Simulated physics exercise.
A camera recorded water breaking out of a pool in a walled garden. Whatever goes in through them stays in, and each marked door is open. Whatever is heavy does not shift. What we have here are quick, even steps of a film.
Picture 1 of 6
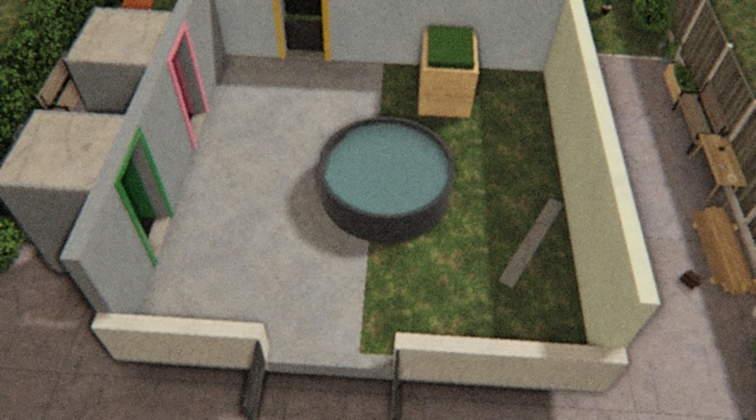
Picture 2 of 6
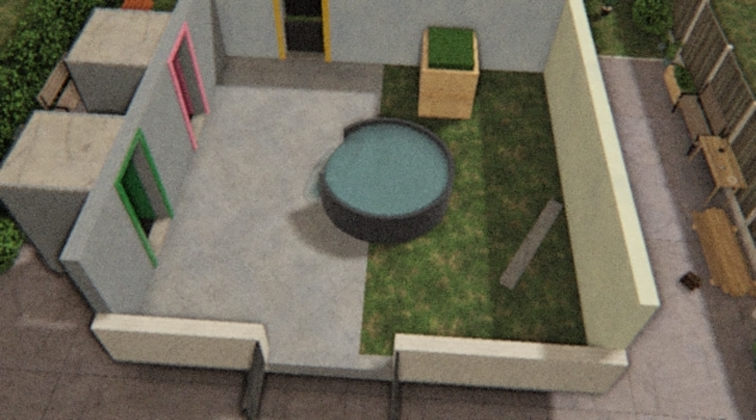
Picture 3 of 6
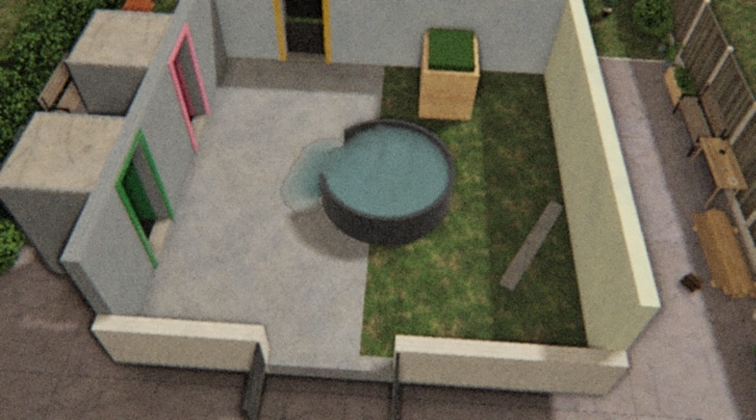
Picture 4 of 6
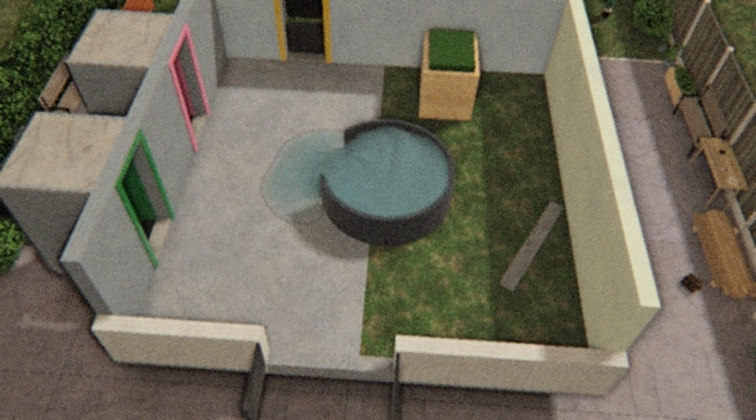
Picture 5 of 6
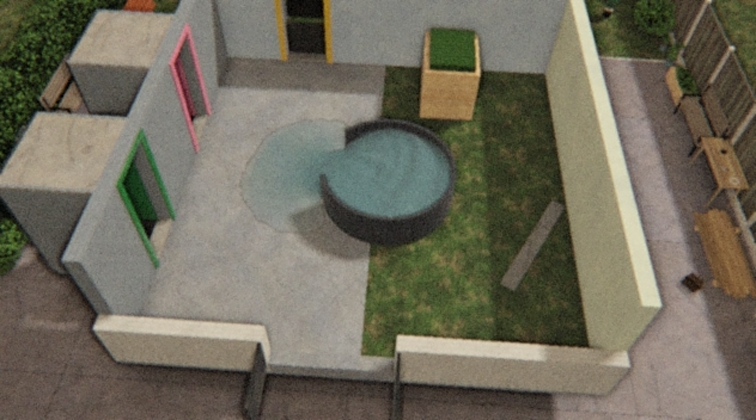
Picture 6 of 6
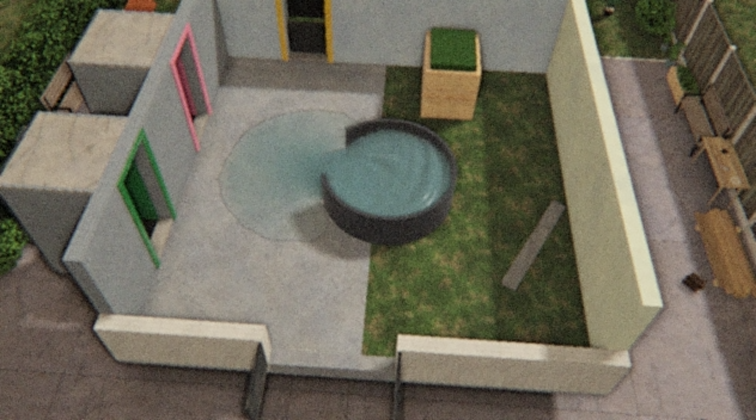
Water pours from the left side of a round dark tank and spreads across grey paving.
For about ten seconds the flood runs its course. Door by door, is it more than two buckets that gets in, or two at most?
Result: Yellow door: Tops two buckets. Green door: Tops two buckets. Pink door: Tops two buckets.
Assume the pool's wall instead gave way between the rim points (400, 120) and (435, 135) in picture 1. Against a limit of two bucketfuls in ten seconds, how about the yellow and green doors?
Result - yellow door: Misses the line; green door: Misses the line.
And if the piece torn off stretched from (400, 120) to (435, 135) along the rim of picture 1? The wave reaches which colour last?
The one in green, I'd guess.
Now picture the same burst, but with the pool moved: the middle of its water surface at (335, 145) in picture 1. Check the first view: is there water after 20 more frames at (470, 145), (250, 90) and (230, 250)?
Point by point: Still bare; swamped; swamped.
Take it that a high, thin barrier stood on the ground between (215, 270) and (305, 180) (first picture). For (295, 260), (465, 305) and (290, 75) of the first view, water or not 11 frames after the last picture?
Submerged, untouched, submerged.
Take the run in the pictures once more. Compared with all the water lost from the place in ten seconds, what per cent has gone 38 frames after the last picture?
Something close to 75 percent by that point.
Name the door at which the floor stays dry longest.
The one in yellow.
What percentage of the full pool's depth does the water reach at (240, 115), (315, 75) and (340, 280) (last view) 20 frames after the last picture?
In turn 8, 14 and 0 in a hundred.
A moment on, water covers 25 % of the floor; the yellow door not reached, the green door not reached, the pink door over two buckets in.
Next, water covers 30 % of the floor; the yellow door wet at the sill, nothing in, the green door under two buckets in, the pink door far over two buckets in.
Then, water covers 35 % of the floor; the yellow door under two buckets in, the green door over two buckets in, the pink door far over two buckets in.
Later, water covers 60 % of the floor; the yellow door over two buckets in, the green door over two buckets in, the pink door far over two buckets in.
In the end, water covers 80 % of the floor; the yellow door over two buckets in, the green door over two buckets in, the pink door far over two buckets in.
